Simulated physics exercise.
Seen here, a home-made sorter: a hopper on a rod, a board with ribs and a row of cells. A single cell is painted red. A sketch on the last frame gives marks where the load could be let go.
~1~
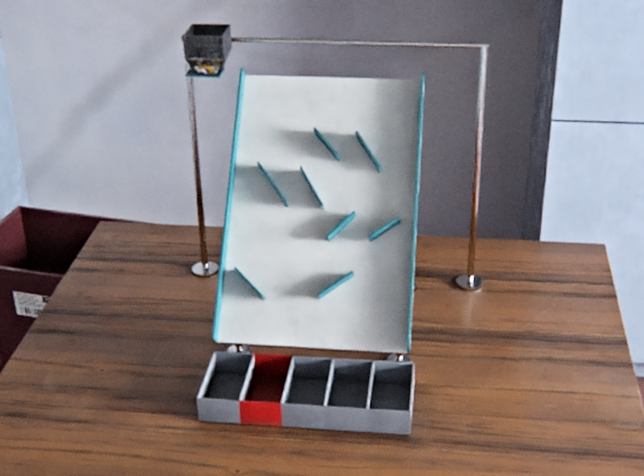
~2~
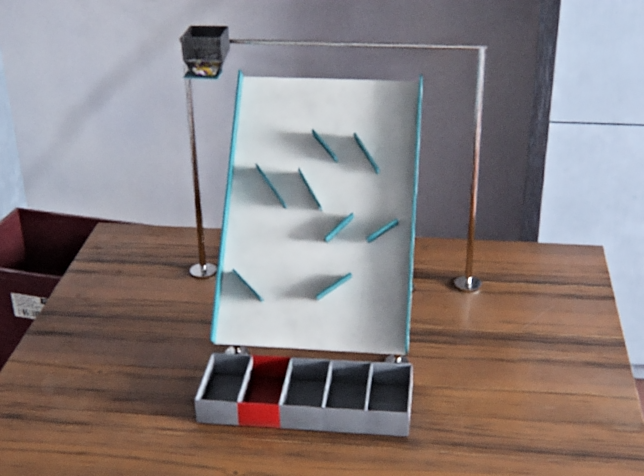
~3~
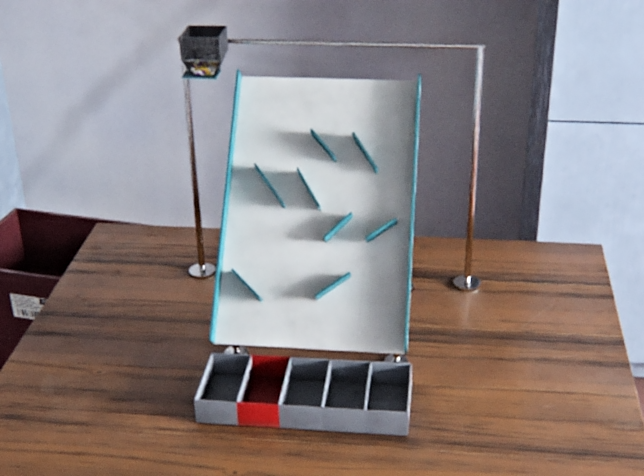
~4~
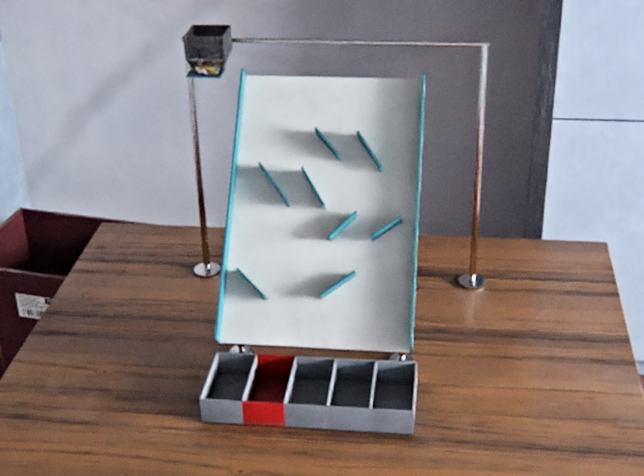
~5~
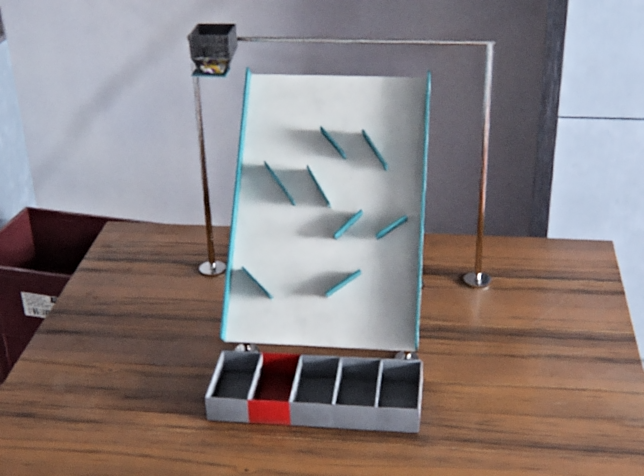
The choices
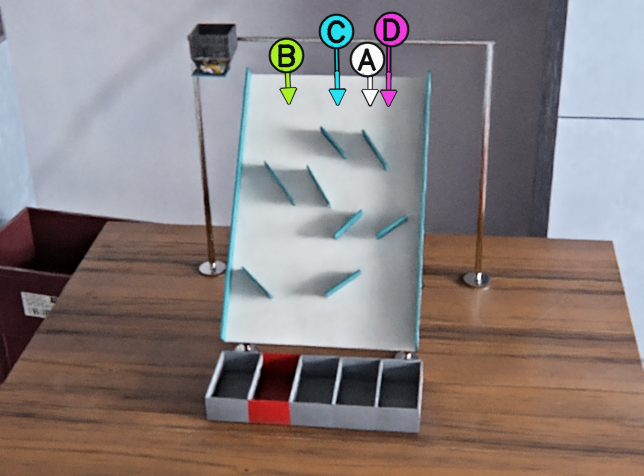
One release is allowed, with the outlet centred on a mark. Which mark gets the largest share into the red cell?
Go for C.
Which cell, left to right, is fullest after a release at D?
The fifth.
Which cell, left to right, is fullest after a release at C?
The second from the left.
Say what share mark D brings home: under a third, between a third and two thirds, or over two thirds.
Under a third.
On the marked copy, mark A meets the board at (370, 99); mark B meets the board at (288, 98); mark C meets the board at (337, 99); mark D meets the board at (388, 100).
With A, about a quarter in the red cell, about half in other cells, about a quarter outside the box.
With B, about a third in the red cell, about half in other cells, a small part outside the box.
With C, about two thirds in the red cell, about a quarter in other cells, a small part outside the box.
With D, about a quarter in the red cell, about half in other cells, about a quarter outside the box.
